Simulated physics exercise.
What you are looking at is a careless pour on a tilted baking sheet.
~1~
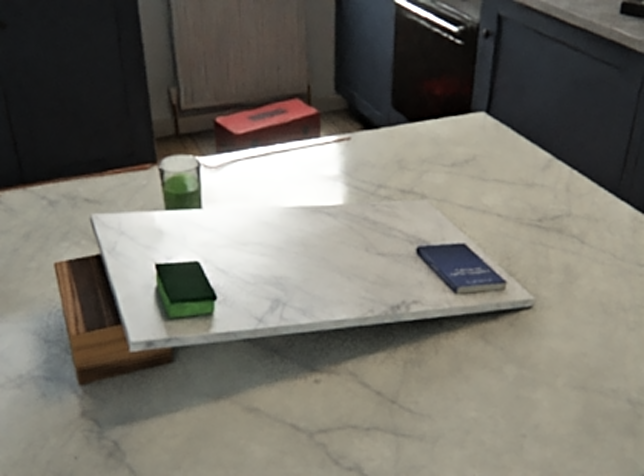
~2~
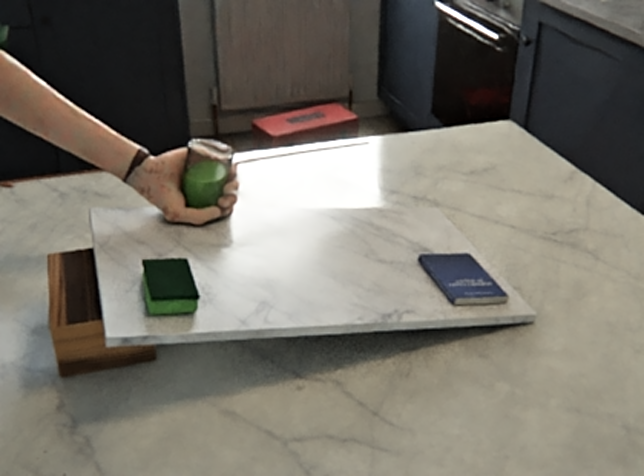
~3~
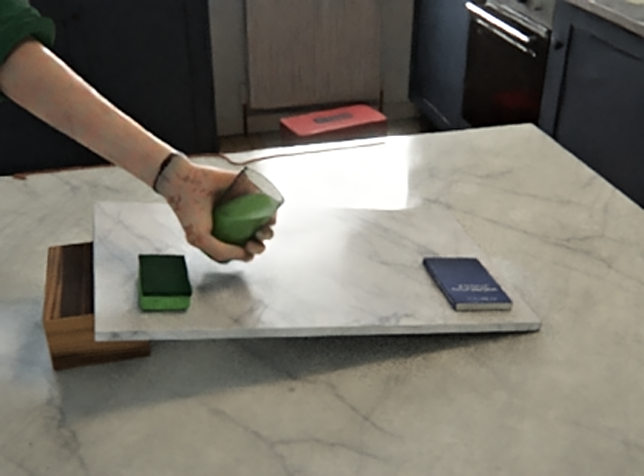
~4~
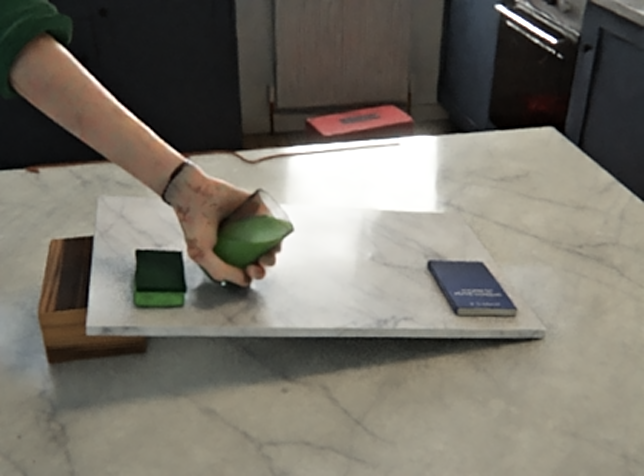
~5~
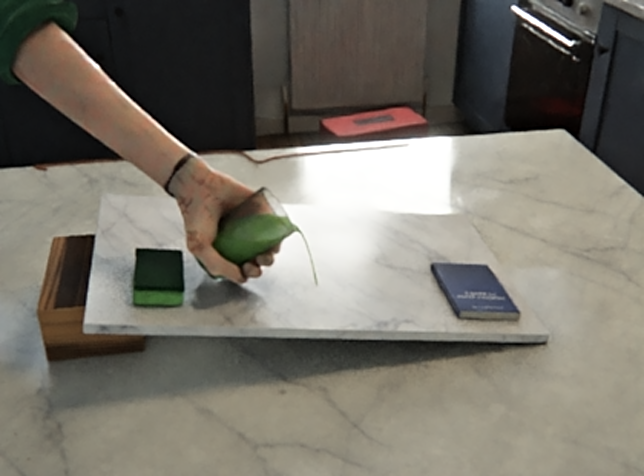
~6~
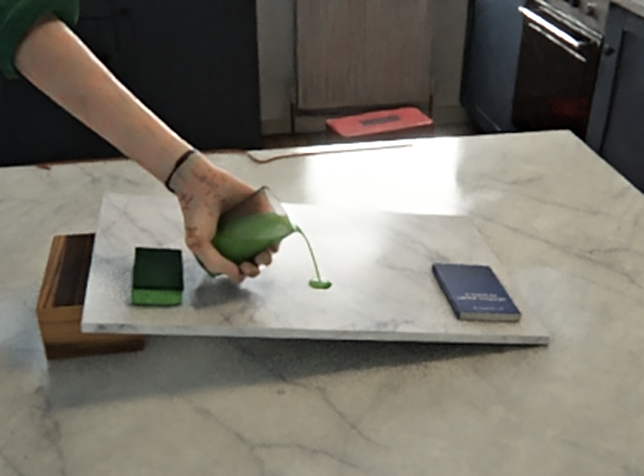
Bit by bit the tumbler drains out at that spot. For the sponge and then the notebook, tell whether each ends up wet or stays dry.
Sponge: Stays dry; notebook: Ends up wet.
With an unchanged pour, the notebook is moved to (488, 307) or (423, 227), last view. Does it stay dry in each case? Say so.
Where first placed it is touched, where next placed it is not touched.
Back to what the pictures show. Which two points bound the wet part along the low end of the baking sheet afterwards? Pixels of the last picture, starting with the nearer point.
It's wet between (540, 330) at the near end and (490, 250) at the far end.
A moment on, it runs down to the right; the sponge is untouched; the notebook is reached.
Further on, it runs down to the right and off the end; the sponge is untouched; the notebook is reached.
When it is over, it runs down to the right and off the end; the sponge is untouched; the notebook is reached.
